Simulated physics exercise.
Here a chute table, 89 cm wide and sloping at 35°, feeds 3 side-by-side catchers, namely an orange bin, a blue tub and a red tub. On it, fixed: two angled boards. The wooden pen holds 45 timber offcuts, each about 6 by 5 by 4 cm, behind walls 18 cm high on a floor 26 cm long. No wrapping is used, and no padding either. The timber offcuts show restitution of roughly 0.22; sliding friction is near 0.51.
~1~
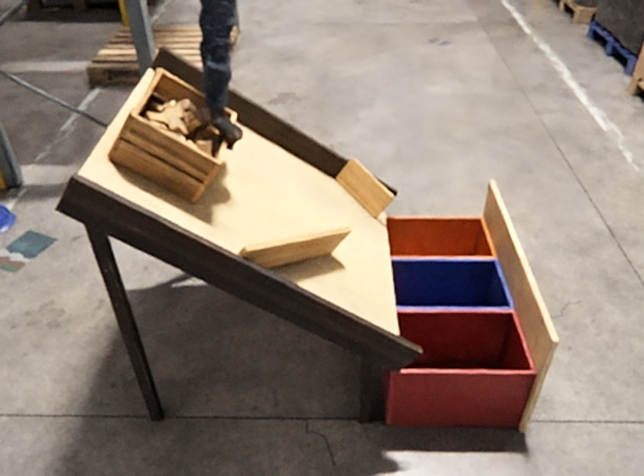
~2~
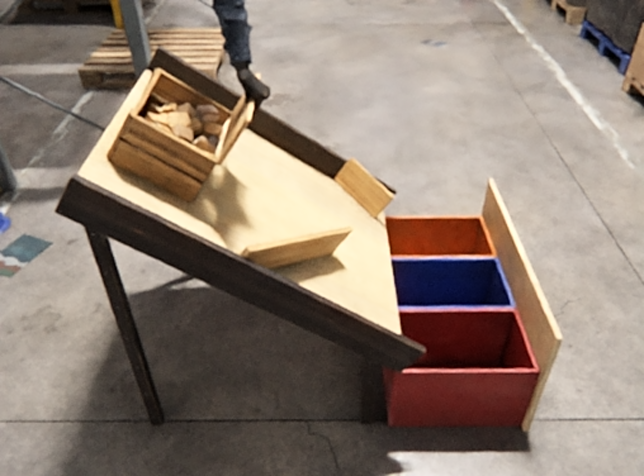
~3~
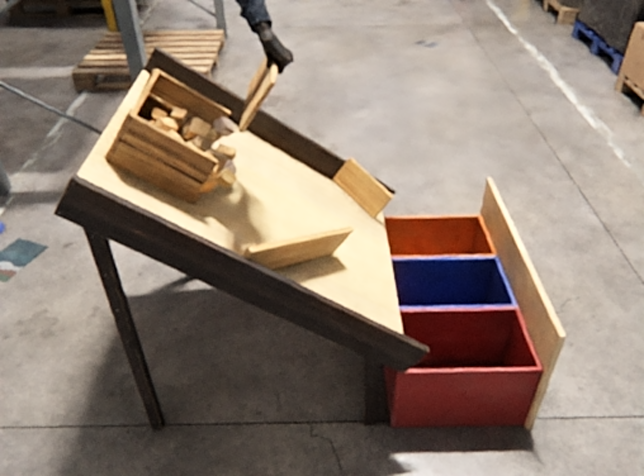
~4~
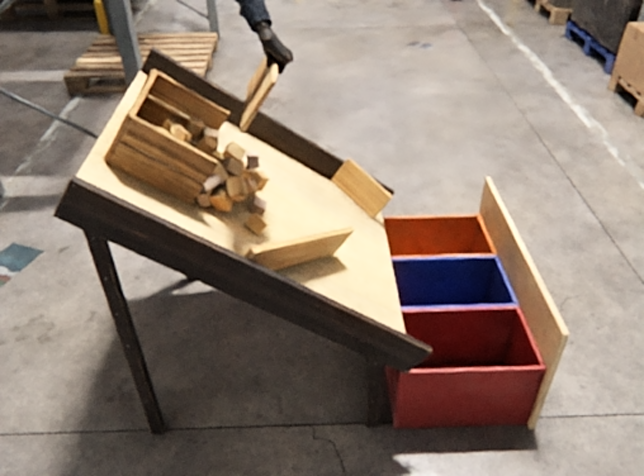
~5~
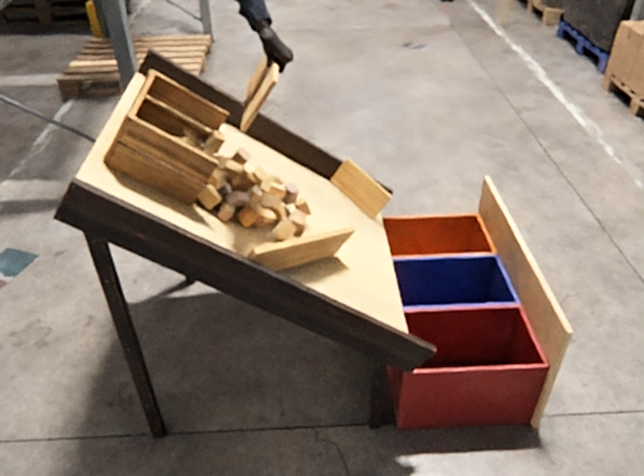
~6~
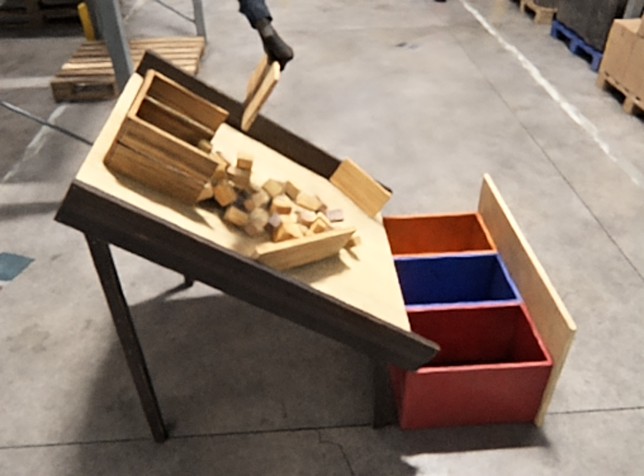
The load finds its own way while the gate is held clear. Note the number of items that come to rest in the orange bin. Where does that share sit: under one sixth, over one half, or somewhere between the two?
Between the two.
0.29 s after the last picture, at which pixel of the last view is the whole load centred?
Centre: About (310, 216).
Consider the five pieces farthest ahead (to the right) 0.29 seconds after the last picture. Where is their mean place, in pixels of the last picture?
Centre: About (427, 267) px.
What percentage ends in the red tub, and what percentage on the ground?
I'd put it at about 0 percent, then about 0 percent.
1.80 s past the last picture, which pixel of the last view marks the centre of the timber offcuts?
Roughly at pixel (448, 321).
Then, 0.29 s after the last picture, 1 in the orange bin, 1 in the blue tub, 40 on the slope and 3 in the air.
Then, 0.65 s after the last picture, 8 in the orange bin, 9 in the blue tub, 23 on the slope and 5 in the air.
Then, 1.15 s after the last picture, 14 in the orange bin, 17 in the blue tub and 14 on the slope.
Outcome (1.80 s after the last picture), 14 in the orange bin, 22 in the blue tub and 9 on the slope. Asked share, 14 of 45, 31 per cent.
